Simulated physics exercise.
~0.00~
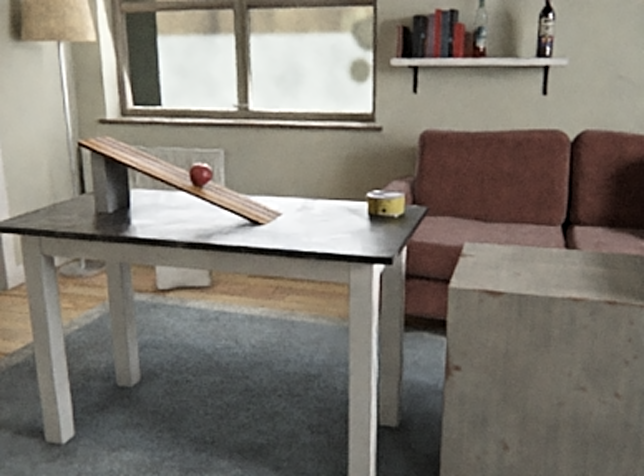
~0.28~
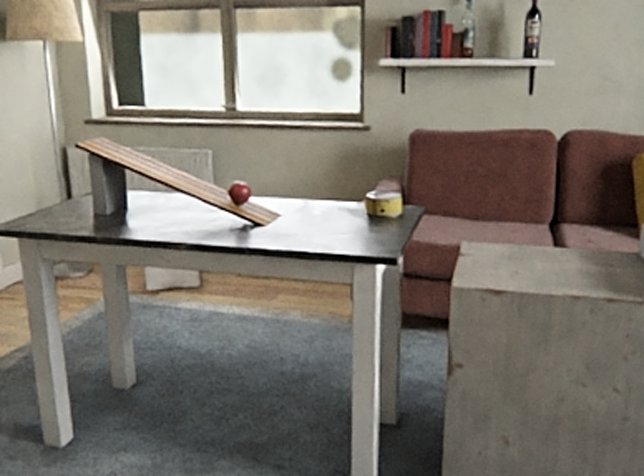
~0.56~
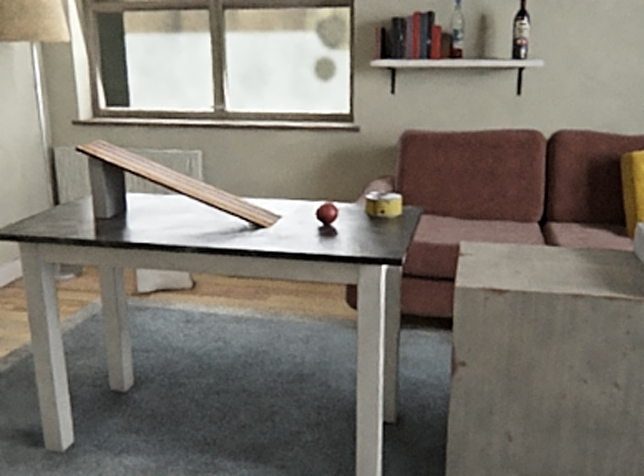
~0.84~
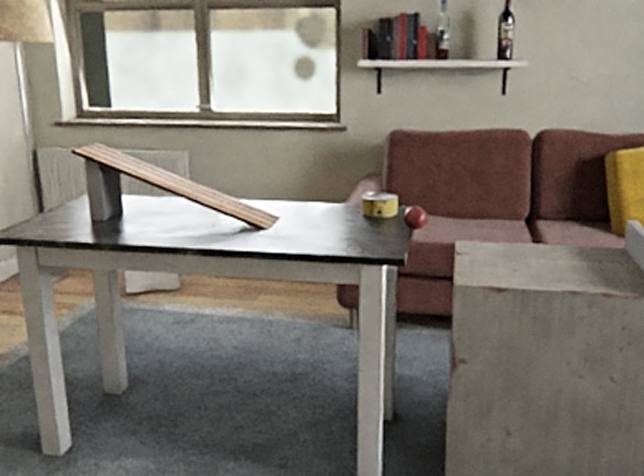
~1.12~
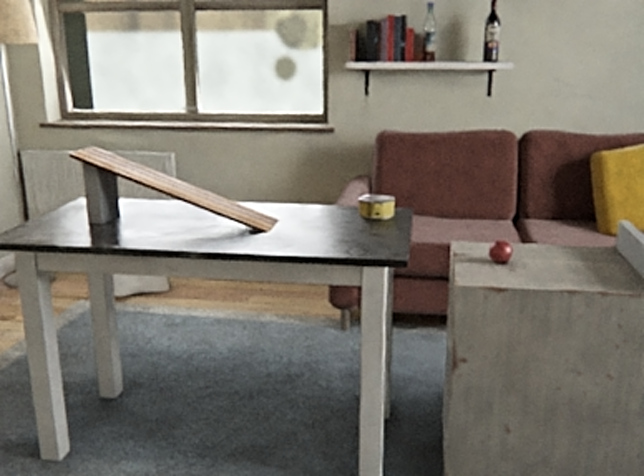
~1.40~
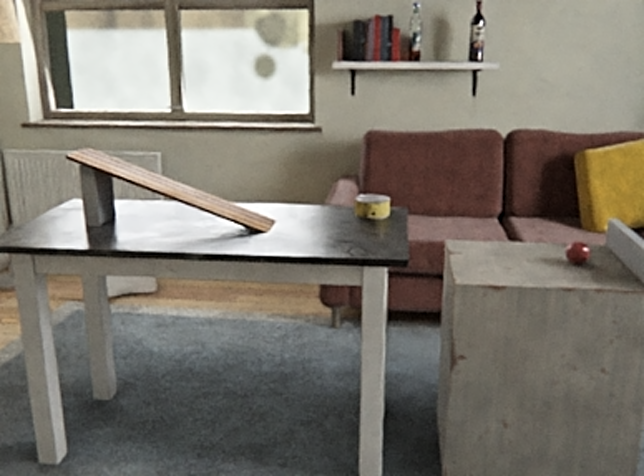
In a living room, a red apple rolled down a wooden ramp on a table, passed a yellow tub that stayed put, crossed the gap beyond the edge, and landed on a lower grey block, where it moved right toward the far end.
